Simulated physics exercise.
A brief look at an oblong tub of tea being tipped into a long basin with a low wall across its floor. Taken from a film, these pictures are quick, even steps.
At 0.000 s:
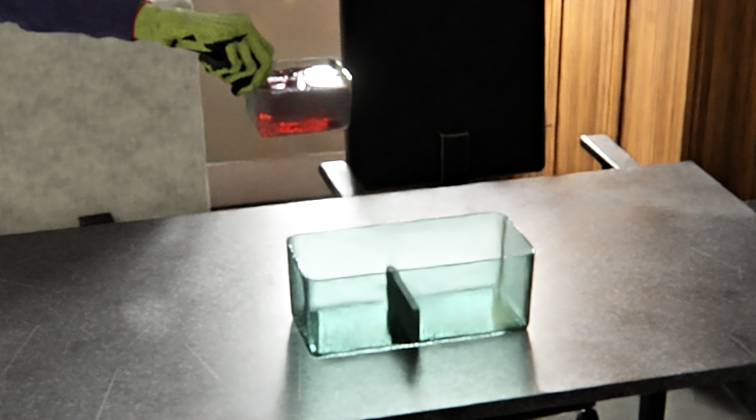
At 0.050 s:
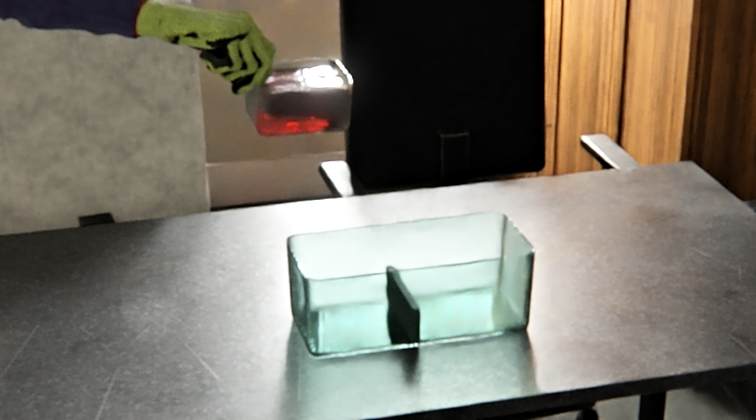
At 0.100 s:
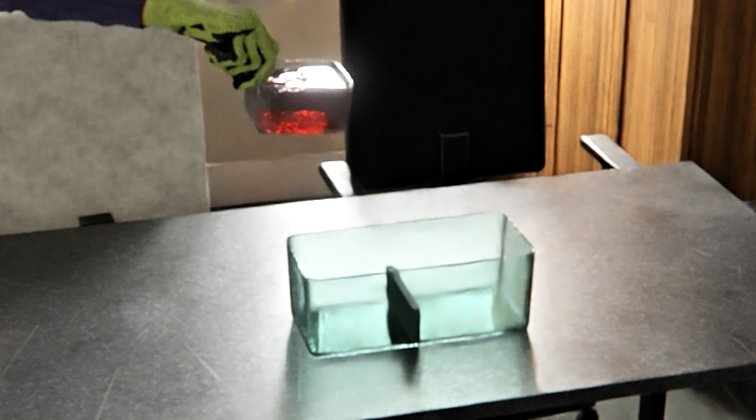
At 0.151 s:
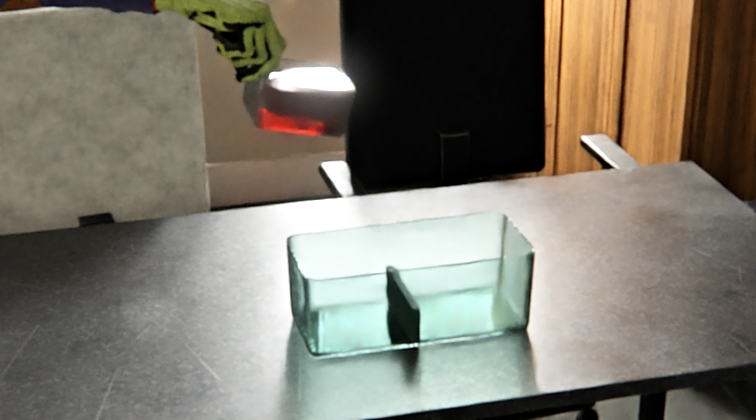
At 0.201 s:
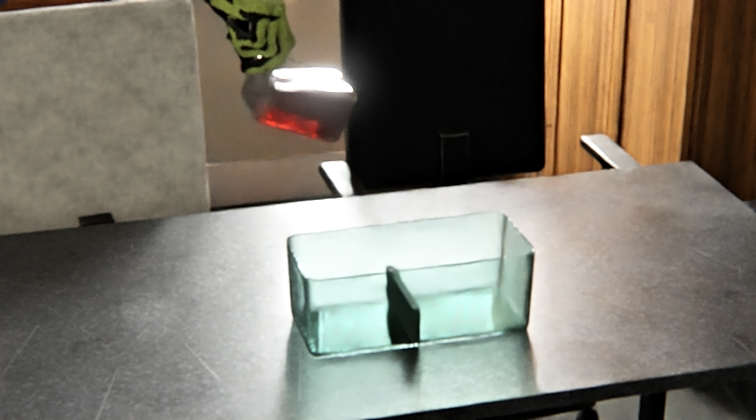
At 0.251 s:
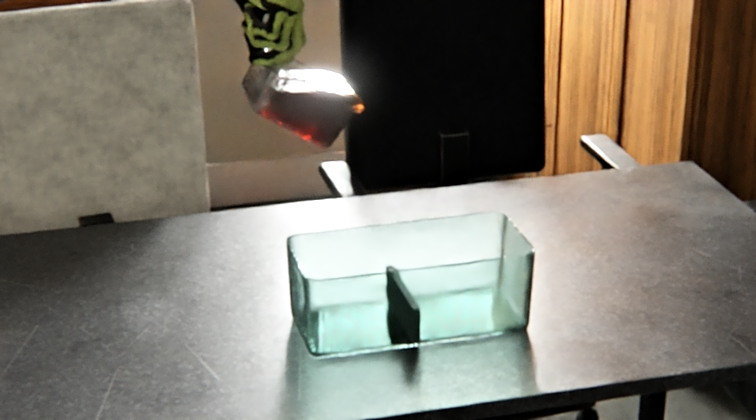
A green-gloved hand tilts a clear tub of red liquid rightward above a divided basin.
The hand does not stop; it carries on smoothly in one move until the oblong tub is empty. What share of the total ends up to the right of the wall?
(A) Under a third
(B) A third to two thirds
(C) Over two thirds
B.
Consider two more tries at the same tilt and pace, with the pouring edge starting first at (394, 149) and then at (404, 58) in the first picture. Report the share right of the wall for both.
It comes out at around 80 percent and then around 85 percent.
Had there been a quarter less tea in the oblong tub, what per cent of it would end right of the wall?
Roughly 30 in a hundred.
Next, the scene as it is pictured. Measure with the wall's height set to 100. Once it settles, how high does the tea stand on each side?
Once it is still, the left part shows 30 per cent and the right part 30.
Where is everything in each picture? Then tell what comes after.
In the first frame, it leans 0°; its right rim is at (343, 71); the tea meets the walls at (250, 84) and (341, 76); the long basin's rim runs from (295, 259) to (520, 233); the wall's top is at (403, 287).
In the second frame, it leans 1°; its right rim is at (343, 72); the tea meets the walls at (250, 83) and (341, 76).
In the third frame, it leans 6°; its right rim is at (345, 75); the tea meets the walls at (252, 82) and (341, 77).
In the fourth frame, it leans 13°; its right rim is at (347, 81); the tea meets the walls at (253, 82) and (344, 79).
In the fifth frame, it leans 22°; its right rim is at (348, 89); the tea meets the walls at (254, 84) and (347, 84); 2 per cent is over the edge.
In the sixth frame, it leans 33°; its right rim is at (348, 98); the tea meets the walls at (253, 83) and (346, 91); 7 per cent is over the edge.
A moment on, the oblong tub is tipped on its side and 18 per cent is still to pour, 3 is left of the wall and 13 right of it.
Next, the oblong tub is tipped right over and 3 per cent is still to pour, 31 is left of the wall and 53 right of it.
Then the oblong tub is tipped right over and 0 per cent is still to pour, 39 is left of the wall and 52 right of it.
Later the oblong tub is tipped right over and 0 per cent is still to pour, 41 is left of the wall and 53 right of it.
In the end 41 per cent lies left of the wall, 53 right of it and 6 outside.
